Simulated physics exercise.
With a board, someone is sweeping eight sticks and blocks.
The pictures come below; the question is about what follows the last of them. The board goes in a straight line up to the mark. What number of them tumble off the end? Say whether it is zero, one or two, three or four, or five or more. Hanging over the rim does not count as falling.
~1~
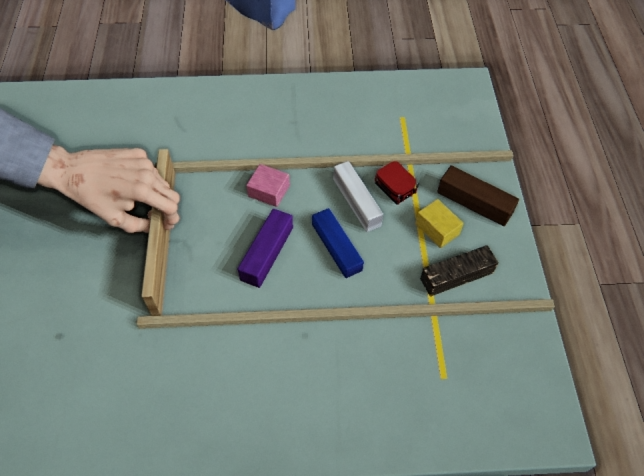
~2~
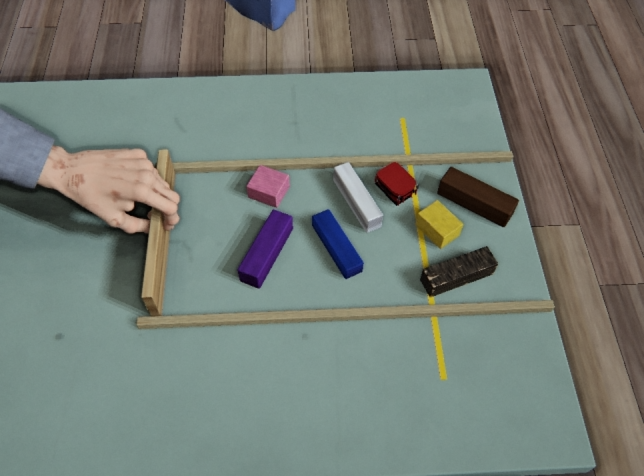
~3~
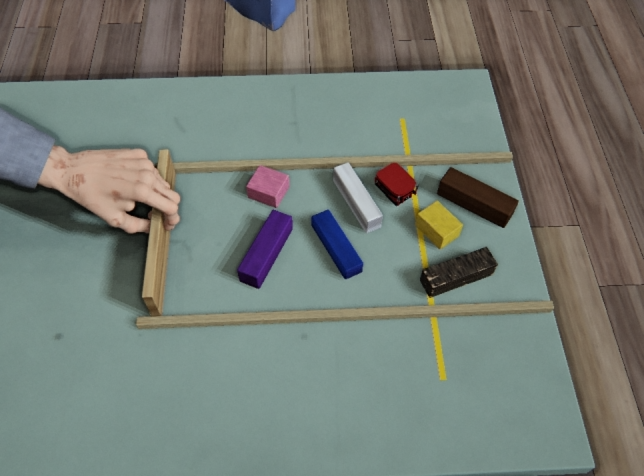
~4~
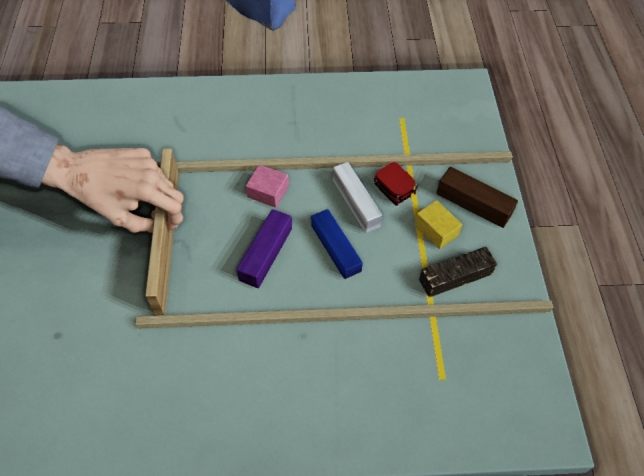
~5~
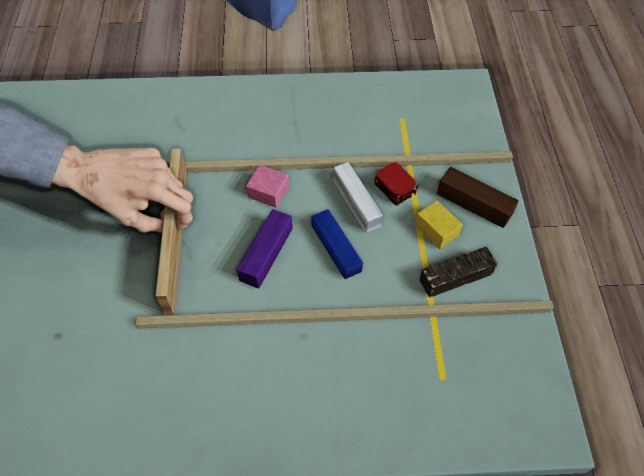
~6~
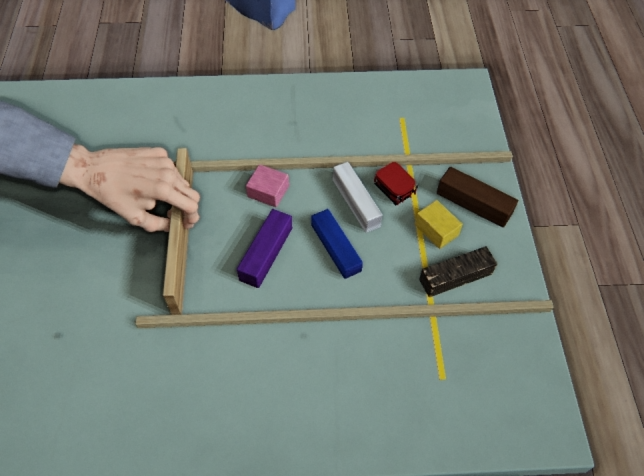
I would say zero.
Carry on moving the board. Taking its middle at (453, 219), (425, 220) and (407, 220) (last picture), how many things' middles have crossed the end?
1; 0; 0.
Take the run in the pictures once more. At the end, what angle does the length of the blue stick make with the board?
It is near 0° out of line.
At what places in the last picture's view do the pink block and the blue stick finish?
Taking them in turn, first comes (428, 175), then (454, 238).
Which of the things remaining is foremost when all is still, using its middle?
Answer - the brown stick.
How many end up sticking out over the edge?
That'd be 1.
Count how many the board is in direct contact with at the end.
Contact count: 3.
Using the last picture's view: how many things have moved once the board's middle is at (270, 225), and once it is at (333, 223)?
By then 2, and 5.
Soon after, none off yet; brown stick at rest near (476, 197); black bar at rest near (458, 272); yellow block at rest near (438, 224).
At rest, the number that fall off is zero.
